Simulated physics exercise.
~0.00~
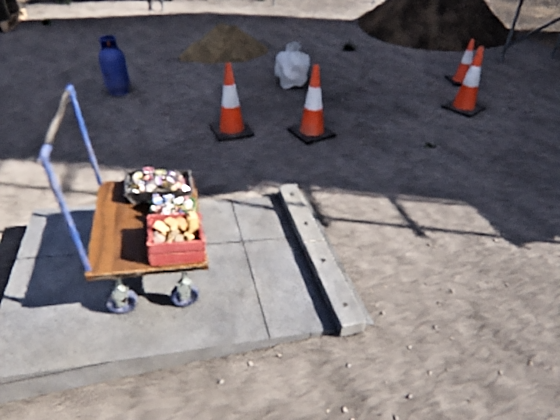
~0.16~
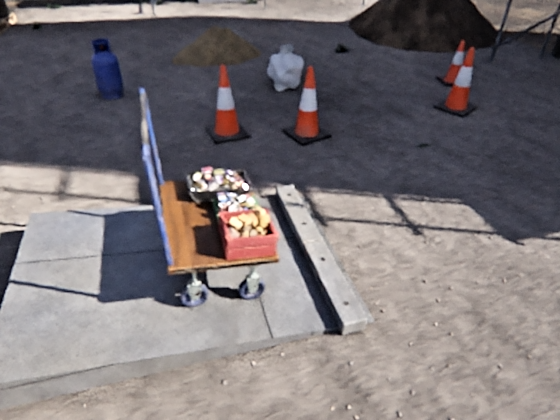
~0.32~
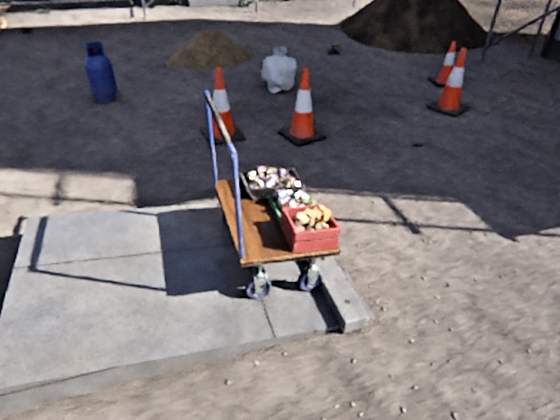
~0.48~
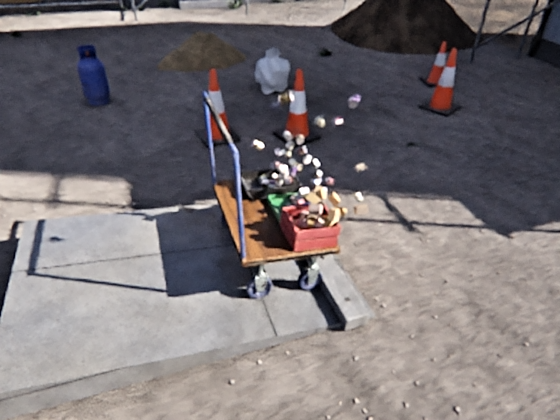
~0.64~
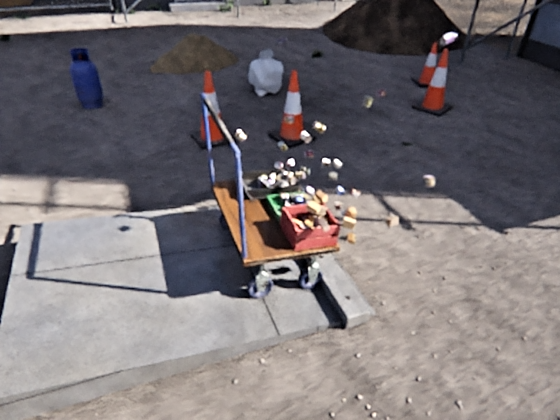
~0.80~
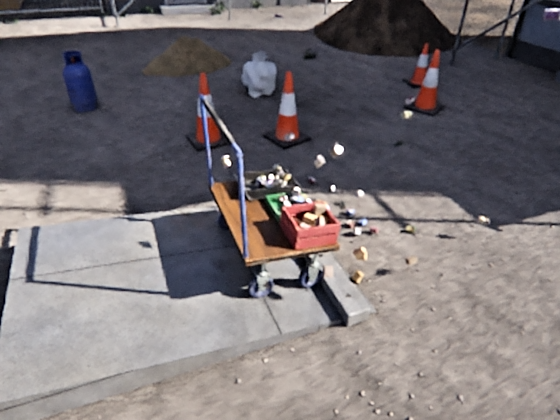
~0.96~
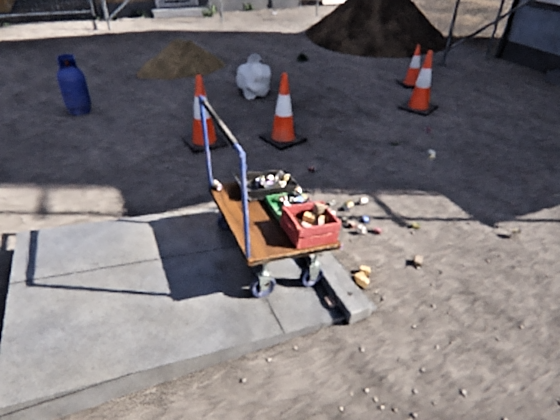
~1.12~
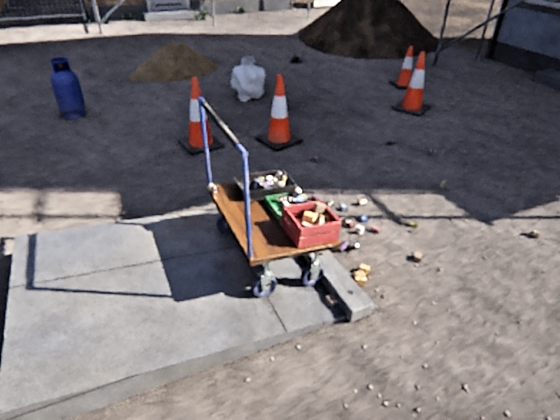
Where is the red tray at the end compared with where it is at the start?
The red tray ends up well to the right of where it starts, near the kerb, still on the deck of the stopped cart.
A flat cart rolls right, stops at a kerb, and small pieces spill from its trays.
